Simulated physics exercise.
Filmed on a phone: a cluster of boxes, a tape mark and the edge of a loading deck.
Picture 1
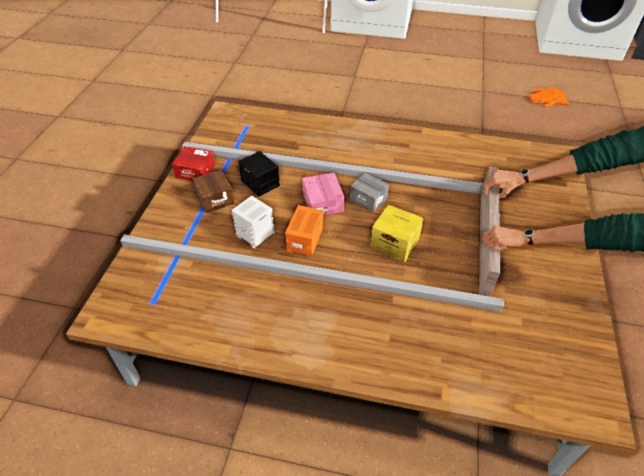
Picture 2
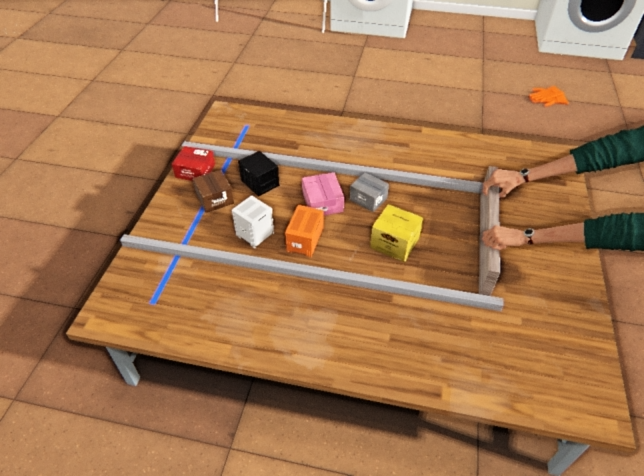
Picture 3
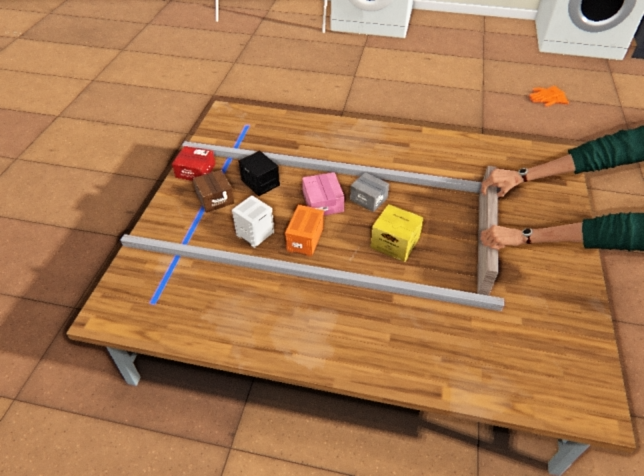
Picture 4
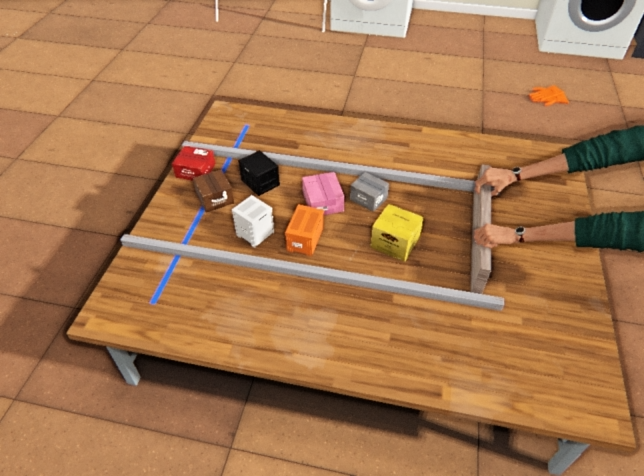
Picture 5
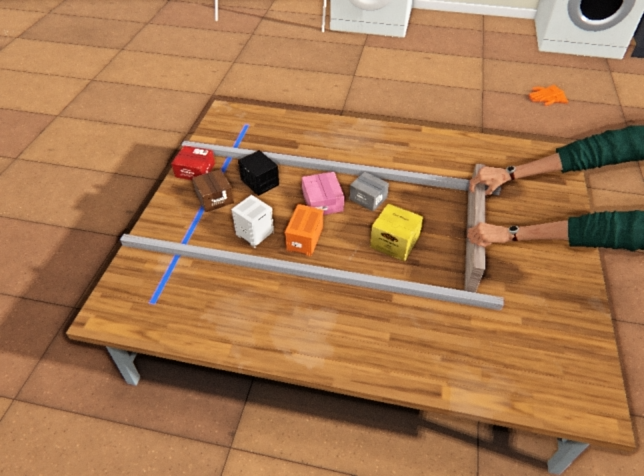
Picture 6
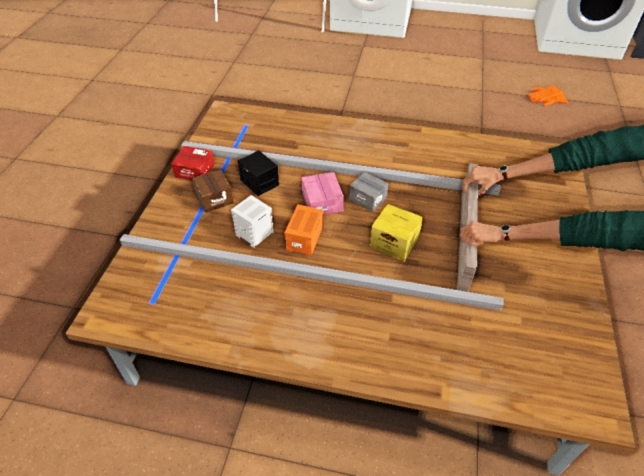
Two hands in dark green sleeves slowly slide an upright plank a short way left between two pale rails on a wooden table, seen from above on a tiled floor. Between the rails sit yellow, grey, pink, orange, white and black boxes, with brown and red ones at the left near a blue tape line. The boxes stay still, untouched by the plank, and the camera holds steady.
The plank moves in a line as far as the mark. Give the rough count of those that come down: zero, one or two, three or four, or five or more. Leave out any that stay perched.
The number that fall off is three or four.
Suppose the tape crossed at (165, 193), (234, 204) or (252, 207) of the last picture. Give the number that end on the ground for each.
Try by try, 8, 0 and 0.
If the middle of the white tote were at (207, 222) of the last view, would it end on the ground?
From there it drops off.
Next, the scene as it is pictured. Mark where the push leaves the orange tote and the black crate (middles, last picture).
Near (143, 209) and (185, 153).
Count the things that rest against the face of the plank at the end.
In contact: 2.
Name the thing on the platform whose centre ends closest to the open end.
Foremost is the orange tote.
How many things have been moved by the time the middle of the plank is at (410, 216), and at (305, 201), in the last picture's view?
The counts are 1 and 6.
Soon after, none off yet; red parcel at rest near (193, 164); brown parcel at rest near (213, 191); black crate at rest near (259, 173).
Then, none off yet; red parcel at rest near (193, 164); brown parcel at rest near (213, 191); black crate moved a little near (247, 167).
At rest, the number that fall off is three or four; fallen, white tote, brown parcel and red parcel.
